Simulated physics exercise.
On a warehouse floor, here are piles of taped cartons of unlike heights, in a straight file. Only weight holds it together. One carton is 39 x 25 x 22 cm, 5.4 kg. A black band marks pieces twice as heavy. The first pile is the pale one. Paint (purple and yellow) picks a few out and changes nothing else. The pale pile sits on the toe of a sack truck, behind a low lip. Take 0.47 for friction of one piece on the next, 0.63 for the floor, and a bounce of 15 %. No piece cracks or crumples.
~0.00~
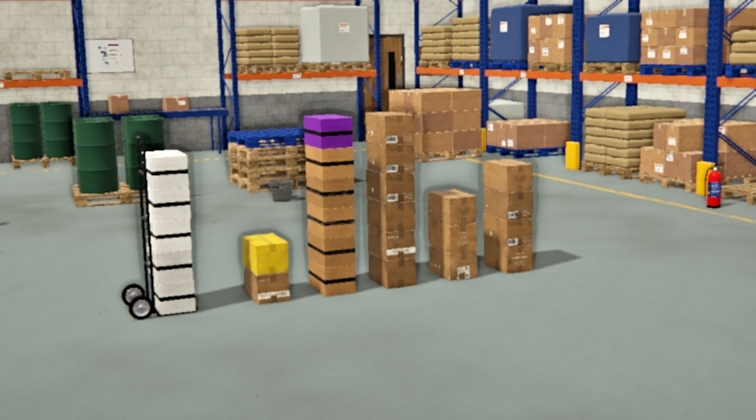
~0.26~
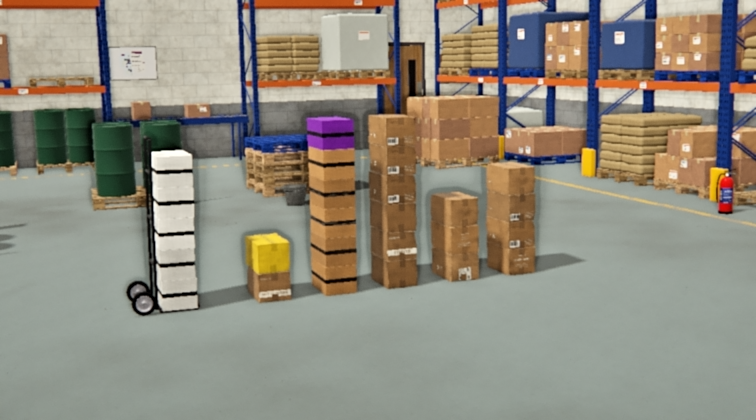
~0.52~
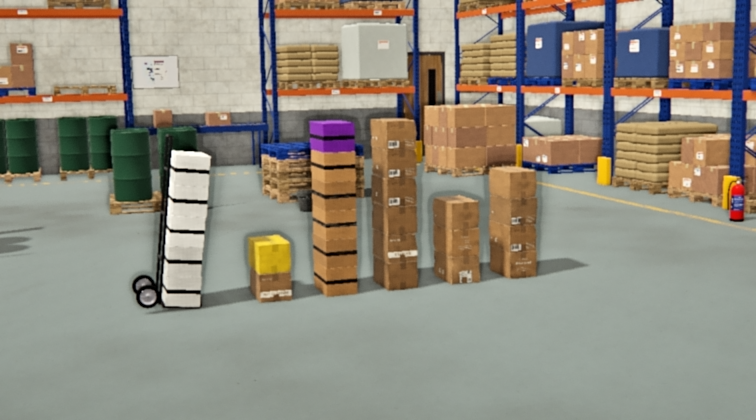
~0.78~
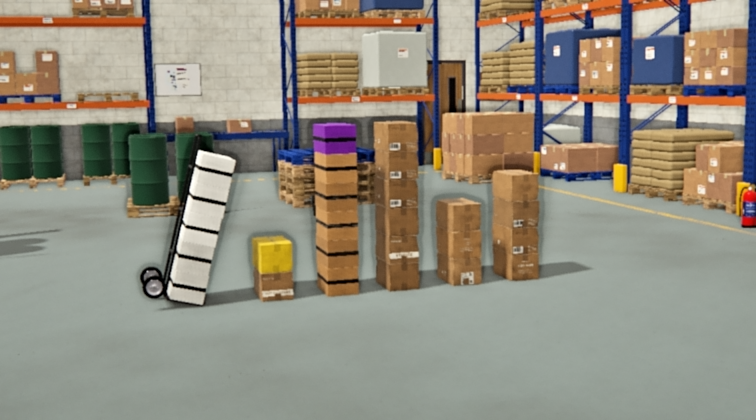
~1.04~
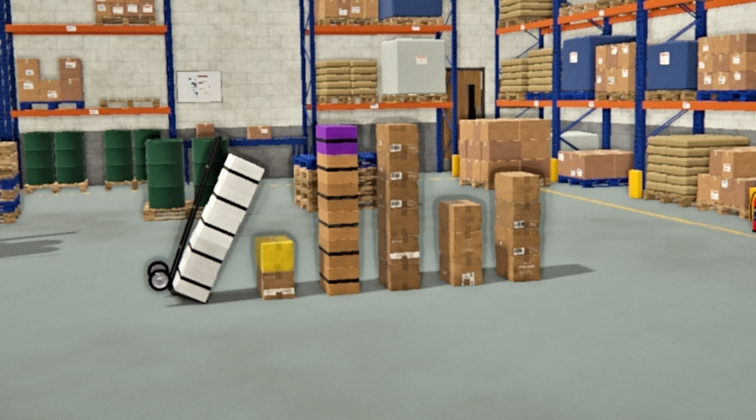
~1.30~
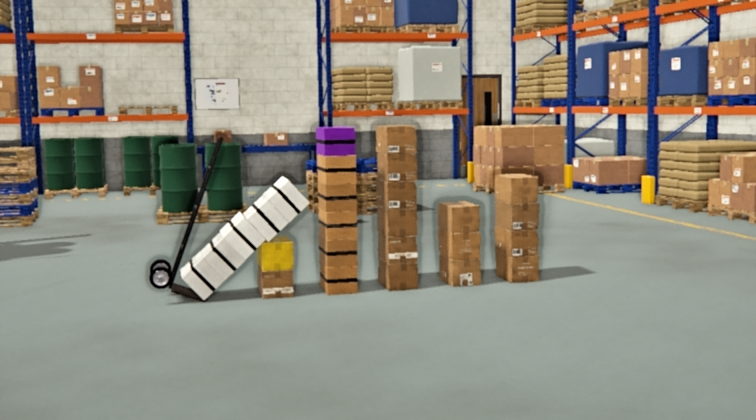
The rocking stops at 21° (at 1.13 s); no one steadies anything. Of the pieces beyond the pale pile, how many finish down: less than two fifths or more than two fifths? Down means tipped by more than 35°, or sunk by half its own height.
Fewer than two in five of them.
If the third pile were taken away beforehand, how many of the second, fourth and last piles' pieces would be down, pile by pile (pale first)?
Then second 1, fourth 0, last 0.
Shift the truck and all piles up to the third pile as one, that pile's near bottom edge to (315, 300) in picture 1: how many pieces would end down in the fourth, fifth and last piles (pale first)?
Then fourth 0, fifth 0, last 0.
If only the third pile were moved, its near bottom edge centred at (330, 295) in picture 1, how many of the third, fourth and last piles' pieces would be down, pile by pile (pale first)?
In that case third 0, fourth 0, last 0.
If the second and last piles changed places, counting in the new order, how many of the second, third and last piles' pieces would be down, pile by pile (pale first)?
Then second 4, third 6, last 1.
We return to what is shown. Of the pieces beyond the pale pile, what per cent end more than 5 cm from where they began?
Shifted: 5 per cent.
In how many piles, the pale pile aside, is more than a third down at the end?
0 of them.
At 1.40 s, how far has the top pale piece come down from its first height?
Some 40 cm lower.
By 1.40 s, 5 of the pale pile down; none of the 21 other cartons down, 1 disturbed; yellow carton moved 26 mm.
By 1.62 s, 5 of the pale pile down; none of the 21 other cartons down, 4 disturbed; yellow carton moved 7 cm.
When it is over (2.5 s), 5 of the pale pile down; none of the 21 other cartons down, 3 disturbed; yellow carton moved 8 cm; purple carton unmoved. That is 0 per cent. In pixels of the last frame, middles, yellow carton near (283, 253), purple carton near (336, 141).
